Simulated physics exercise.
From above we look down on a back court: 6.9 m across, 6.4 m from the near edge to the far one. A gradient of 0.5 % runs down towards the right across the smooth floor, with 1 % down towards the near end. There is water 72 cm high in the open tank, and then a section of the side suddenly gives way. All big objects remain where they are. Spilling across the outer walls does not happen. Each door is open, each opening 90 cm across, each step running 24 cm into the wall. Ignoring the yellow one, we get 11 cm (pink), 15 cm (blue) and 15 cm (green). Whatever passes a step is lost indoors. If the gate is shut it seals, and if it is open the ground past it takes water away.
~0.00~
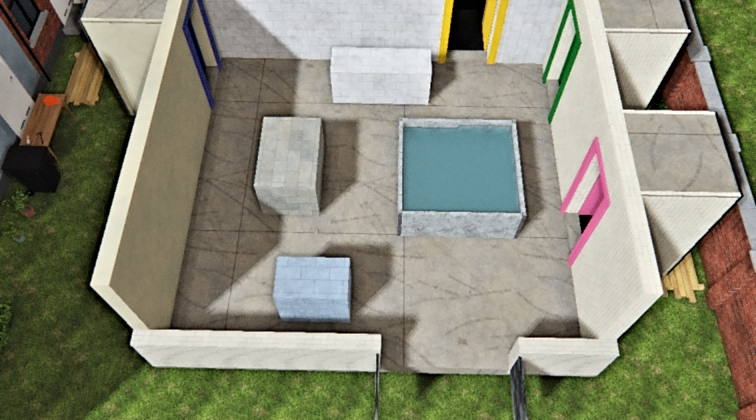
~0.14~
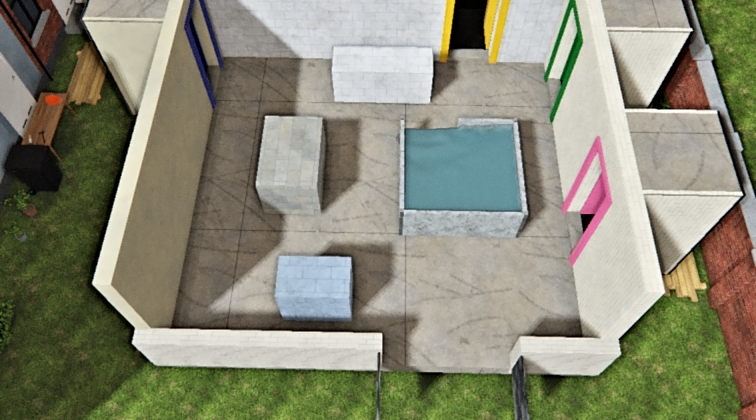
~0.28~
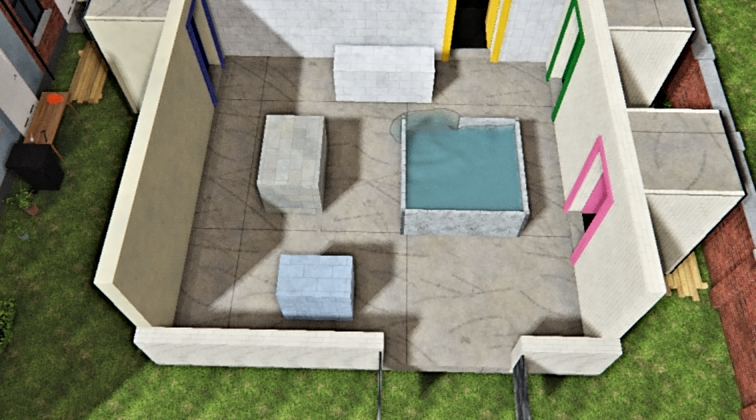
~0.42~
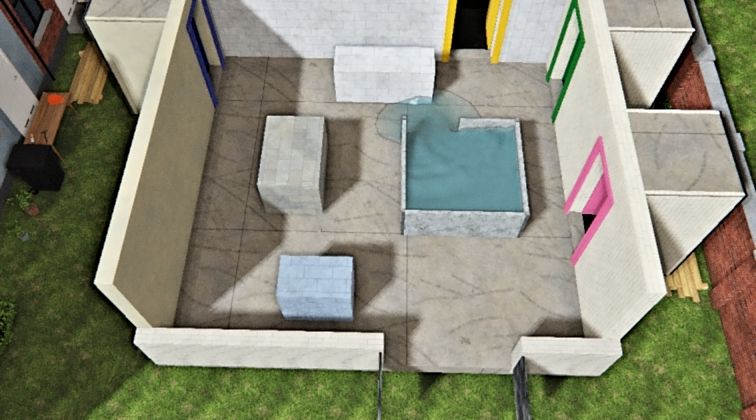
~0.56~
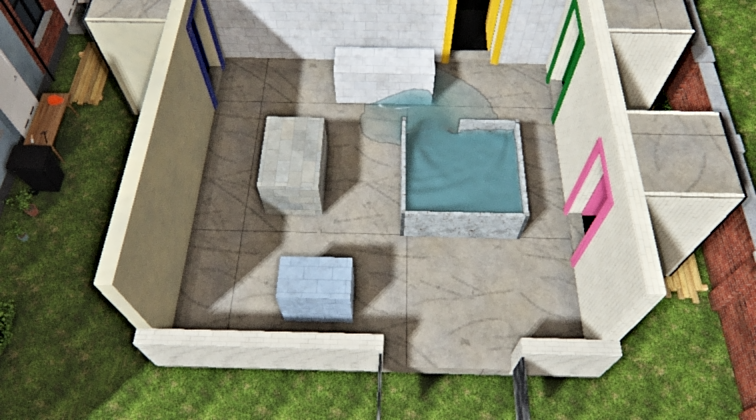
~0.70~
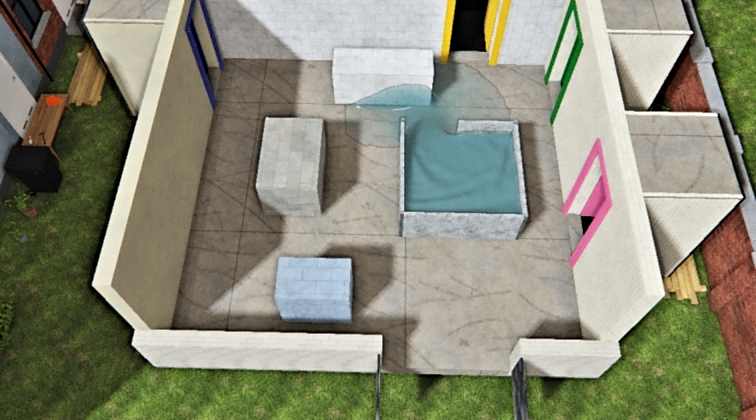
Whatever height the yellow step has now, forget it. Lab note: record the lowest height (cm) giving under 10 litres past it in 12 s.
Lowest height: 25 cm.
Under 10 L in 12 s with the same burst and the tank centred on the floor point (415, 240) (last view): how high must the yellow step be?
Then roughly 7.5 cm.
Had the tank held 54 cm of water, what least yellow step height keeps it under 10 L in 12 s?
About 18 centimetres.
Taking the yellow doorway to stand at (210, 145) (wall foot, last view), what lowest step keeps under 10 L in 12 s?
Roughly 25 cm.
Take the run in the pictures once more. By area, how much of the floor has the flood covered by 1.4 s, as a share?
Wet share: Around 20 %.
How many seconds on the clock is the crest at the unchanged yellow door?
The level tops out near 1.8 seconds.
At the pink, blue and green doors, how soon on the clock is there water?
Pink = 3.4 s, blue = 2.0 s, green = 1.5 s.
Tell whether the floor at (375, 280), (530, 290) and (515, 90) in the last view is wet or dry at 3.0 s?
First bone-dry, second bone-dry, third wet through.
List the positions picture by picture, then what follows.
In the first frame, the open tank at (459, 167) is whole and still, 72 cm deep; the yellow door at (472, 27) is dry.
In the second frame, water pours out on the far side and has run 0.3 m, to a hidden place; about 10 cm deep outside, 72 cm at the back.
In the third frame, the front is at (436, 112), 0.8 m from the gap on the far side; 0.9 m2 of floor is wet, 72 cm left at the back.
In the fourth frame, water pours out on the far side and has run 1.4 m, to (433, 92); about 9 cm deep outside, 72 cm at the back.
In the fifth frame, water pours out on the far side and has run 2.0 m, to (435, 71); about 6 cm deep outside, 70 cm at the back.
In the sixth frame, the front is at (458, 64), 2.2 m from the gap on the far side; 3.7 m2 of floor is wet, 63 cm left at the back; the yellow door at (474, 28), 2.4 m from the gap, is still 0.2 m from the nearest water.
After 1.4 s water covers 20 % of the floor, deepest (52 cm) near (417, 112); 24 cm at the yellow door, 40 litres in over its 11 cm step.
After 3.0 s water covers 45 % of the floor, deepest (30 cm) near (417, 112); 19 cm at the yellow door, 149 litres in over its 11 cm step.
After 12.0 s water covers 100 % of the floor, deepest (14 cm) near (583, 358); 7 cm at the yellow door, 195 litres in over its 11 cm step.
At the yellow door as built, the water arrived by 0.8 s and peaked near 26 cm at 1.8 s.
Run again over the same 12 s with other heights there, 28 litres in over 22 cm, 1 litre over 29.5 cm. The limit of 10 litres is kept from about 25 cm up.
